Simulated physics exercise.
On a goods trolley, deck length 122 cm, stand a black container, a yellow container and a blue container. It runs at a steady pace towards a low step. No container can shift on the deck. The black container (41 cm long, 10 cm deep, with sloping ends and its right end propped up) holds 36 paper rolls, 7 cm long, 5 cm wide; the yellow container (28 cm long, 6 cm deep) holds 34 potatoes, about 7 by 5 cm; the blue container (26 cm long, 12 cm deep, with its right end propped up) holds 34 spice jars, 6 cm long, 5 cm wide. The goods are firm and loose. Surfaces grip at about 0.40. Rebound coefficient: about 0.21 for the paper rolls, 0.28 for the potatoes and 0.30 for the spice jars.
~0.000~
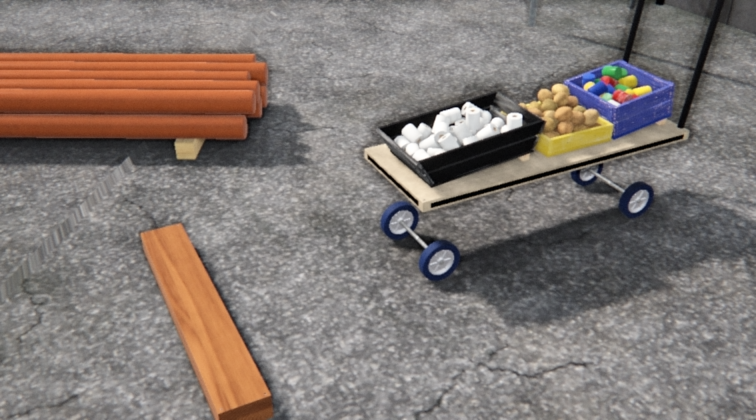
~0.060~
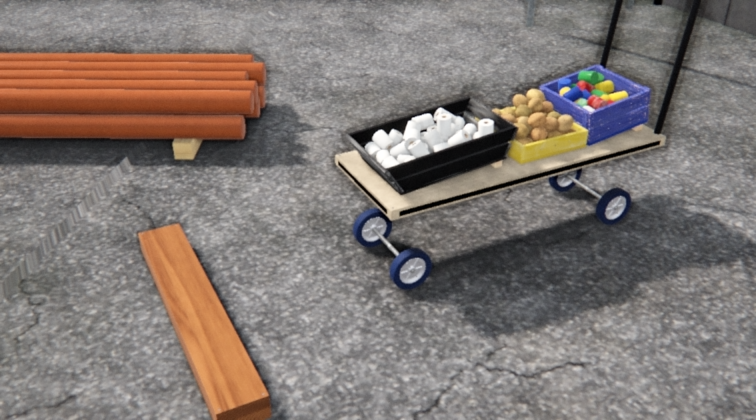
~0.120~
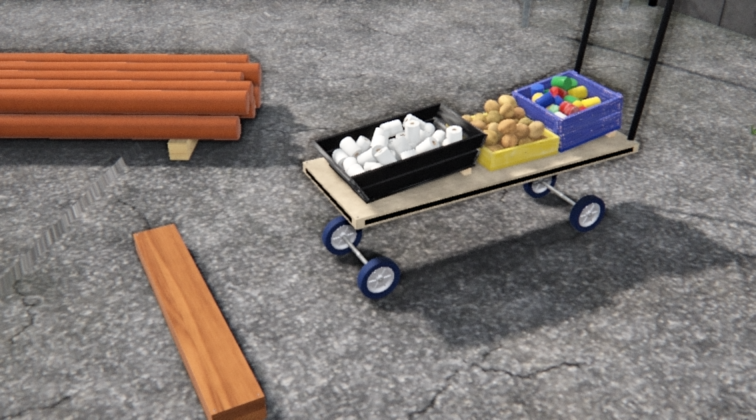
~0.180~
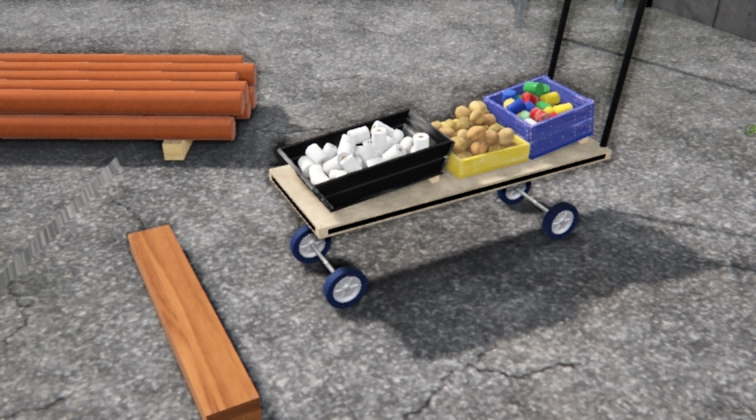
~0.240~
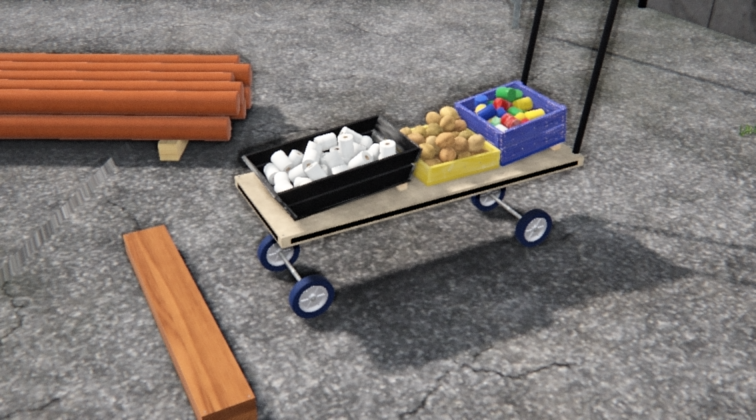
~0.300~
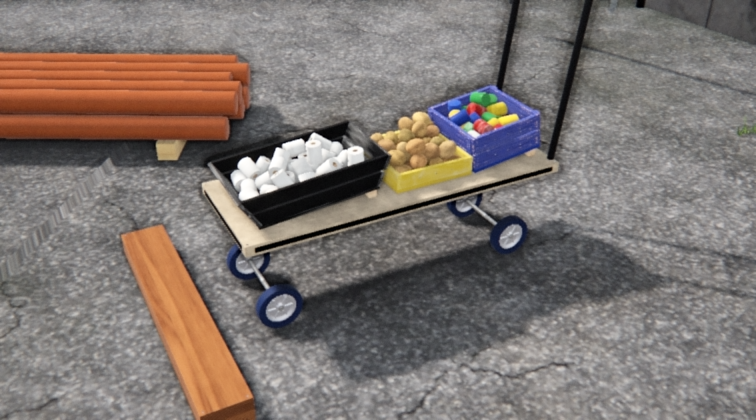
A trolley carrying black, yellow and blue containers of loose goods rolls steadily left across the pavement.
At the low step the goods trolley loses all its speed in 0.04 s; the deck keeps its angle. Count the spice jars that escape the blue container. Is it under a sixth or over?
Fewer than one in six of the spice jars leave the blue container.
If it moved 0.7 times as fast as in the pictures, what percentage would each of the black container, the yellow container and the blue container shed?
Then black container 0, yellow container 10, blue container 0 per cent.
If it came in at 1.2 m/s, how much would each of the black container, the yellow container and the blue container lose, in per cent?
Then black container 0, yellow container 10, blue container 0 per cent.
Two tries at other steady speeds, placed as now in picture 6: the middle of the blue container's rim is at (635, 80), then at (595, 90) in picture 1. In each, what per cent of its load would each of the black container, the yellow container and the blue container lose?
Black container 10 then 0, yellow container 30 then 10, blue container 10 then 0 per cent.
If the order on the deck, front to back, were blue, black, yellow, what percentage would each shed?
In that case black container 0, yellow container 20, blue container 10 per cent.
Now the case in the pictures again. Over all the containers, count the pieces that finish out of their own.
About 14.
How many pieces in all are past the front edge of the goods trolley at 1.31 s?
About 3.
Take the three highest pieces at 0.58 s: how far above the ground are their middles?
Roughly 60 cm.
After 0.36 s, contact.
After 0.46 s, the black container has all 36, the yellow container is down by 2 of 34 and the blue container is down by 1 of 34.
After 0.58 s, the black container is down by 1 of 36, the yellow container is down by 7 of 34 and the blue container is down by 2 of 34.
After 0.81 s, the black container is down by 2 of 36, the yellow container is down by 8 of 34 and the blue container is down by 2 of 34.
When it is over (at 1.31 s), the black container is down by 3 of 36, the yellow container is down by 9 of 34 and the blue container is down by 2 of 34. Asked share, 2 of 34, 6 per cent.
